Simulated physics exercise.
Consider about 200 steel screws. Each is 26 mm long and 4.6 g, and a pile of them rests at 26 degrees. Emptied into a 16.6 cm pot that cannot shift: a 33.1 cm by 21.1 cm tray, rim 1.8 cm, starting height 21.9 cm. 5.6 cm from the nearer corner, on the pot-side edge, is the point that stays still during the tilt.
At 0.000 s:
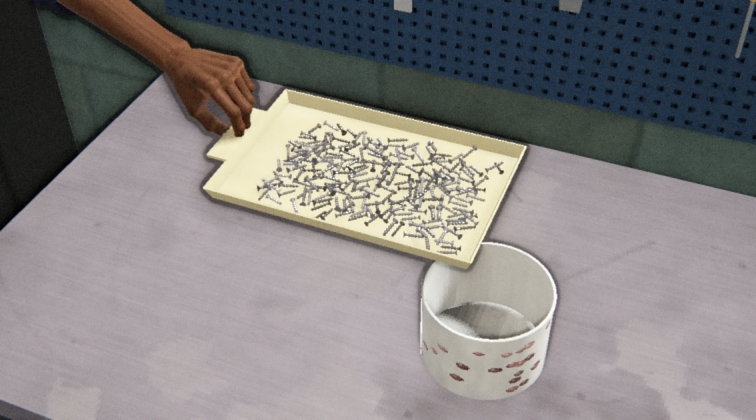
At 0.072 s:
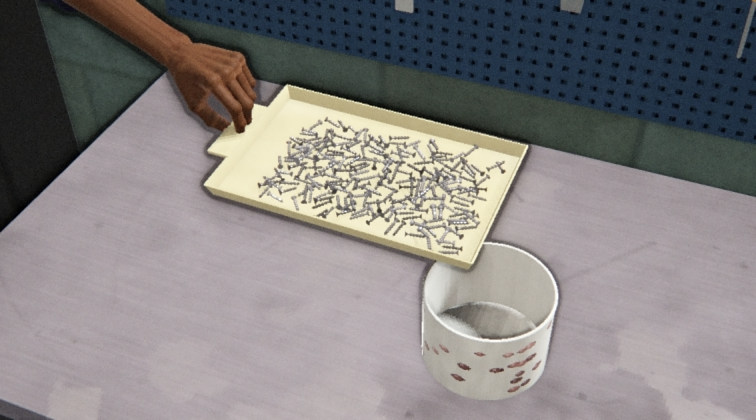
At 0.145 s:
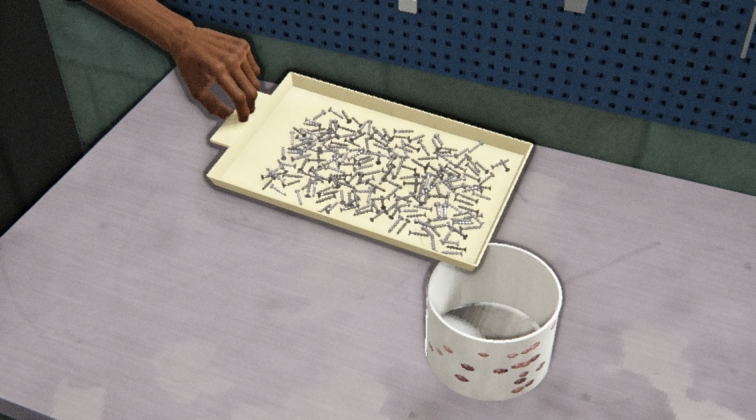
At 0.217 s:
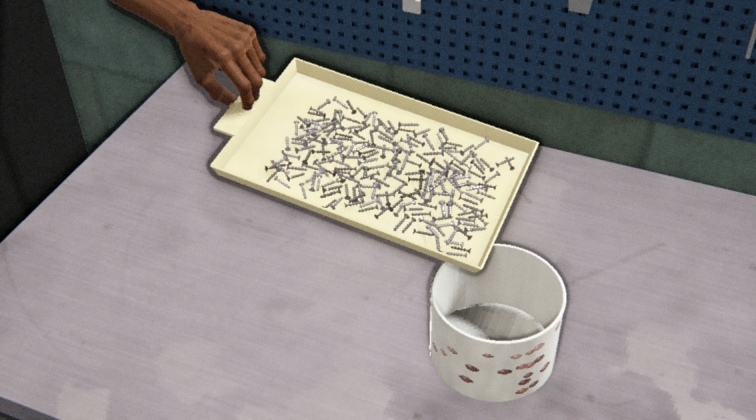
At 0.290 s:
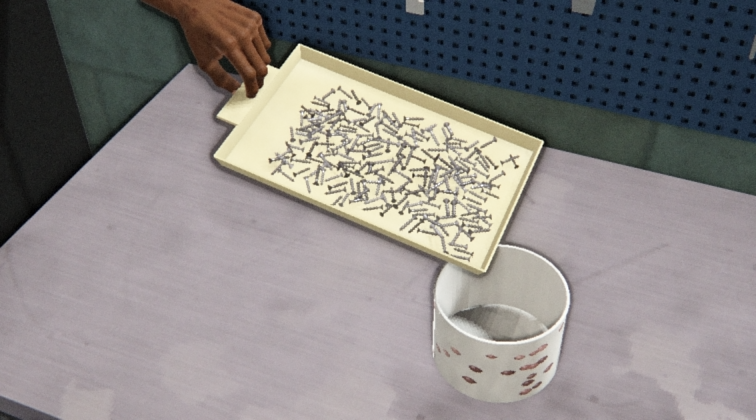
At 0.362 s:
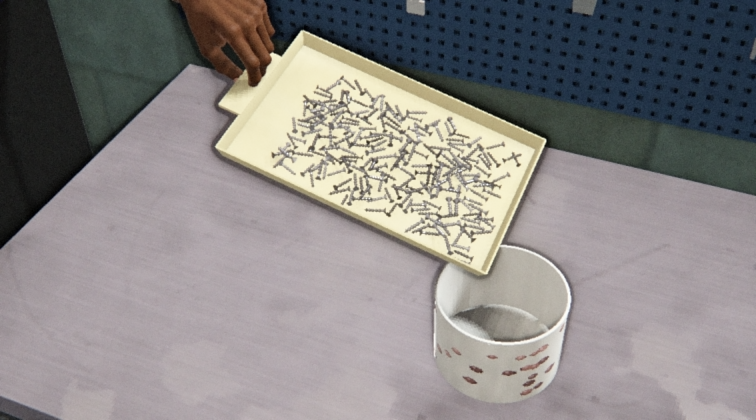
A hand raises the left end of a cream tray of screws beside a pot.
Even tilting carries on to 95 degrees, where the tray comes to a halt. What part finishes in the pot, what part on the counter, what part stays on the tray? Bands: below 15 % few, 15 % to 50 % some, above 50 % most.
Result: Pot: Most, counter: Some, tray: Few.
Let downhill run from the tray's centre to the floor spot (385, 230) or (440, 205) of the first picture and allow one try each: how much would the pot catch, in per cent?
That would be close to 35 per cent and then close to 75 per cent.
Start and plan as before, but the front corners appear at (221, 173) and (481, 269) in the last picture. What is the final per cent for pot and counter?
Final per cent - pot 30, counter 70.
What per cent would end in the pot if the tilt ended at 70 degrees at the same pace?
Near 50 %, then.
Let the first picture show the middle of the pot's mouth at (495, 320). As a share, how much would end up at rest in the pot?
With the pot there, close to 95 per cent.
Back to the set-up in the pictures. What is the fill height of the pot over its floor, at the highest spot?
Roughly 2.5 cm.
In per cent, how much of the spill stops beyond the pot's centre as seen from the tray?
About 80 per cent.
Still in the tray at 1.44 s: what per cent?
Of the load, some 60 percent.
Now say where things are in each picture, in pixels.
In the first picture, tray tilt 0 degrees, front corners at (211, 186) and (467, 257); middle of the pieces at (378, 186); pot at (488, 289).
In the second picture, tray tilt 1 degrees, front corners at (212, 183) and (469, 258); middle of the pieces at (383, 178).
In the third picture, tray tilt 5 degrees, front corners at (214, 174) and (473, 260), lowest corner right front; middle of the pieces at (387, 173).
In the fourth picture, tray tilt 9 degrees, front corners at (218, 164) and (478, 263), lowest corner right front; middle of the pieces at (392, 168).
In the fifth picture, tray tilt 13 degrees, front corners at (222, 154) and (482, 265), lowest corner right front; middle of the pieces at (397, 164).
In the sixth picture, tray tilt 17 degrees, front corners at (223, 145) and (483, 267), lowest corner right front; middle of the pieces at (395, 165); pot at (502, 292). The tray's pace is about 55 degrees a second.
Then, at 1.01 s, tilt 54 degrees; the tray holds 95 %, the pot 0 %.
Then, at 1.44 s, tilt 78 degrees; the tray holds 60 %, the pot 15 %.
After 1.95 s, tilt 95 degrees; the tray holds 0 %, the pot 60 %.
By 2.6 s all is still; pot 60 %, counter 40 %, tray 0 %.
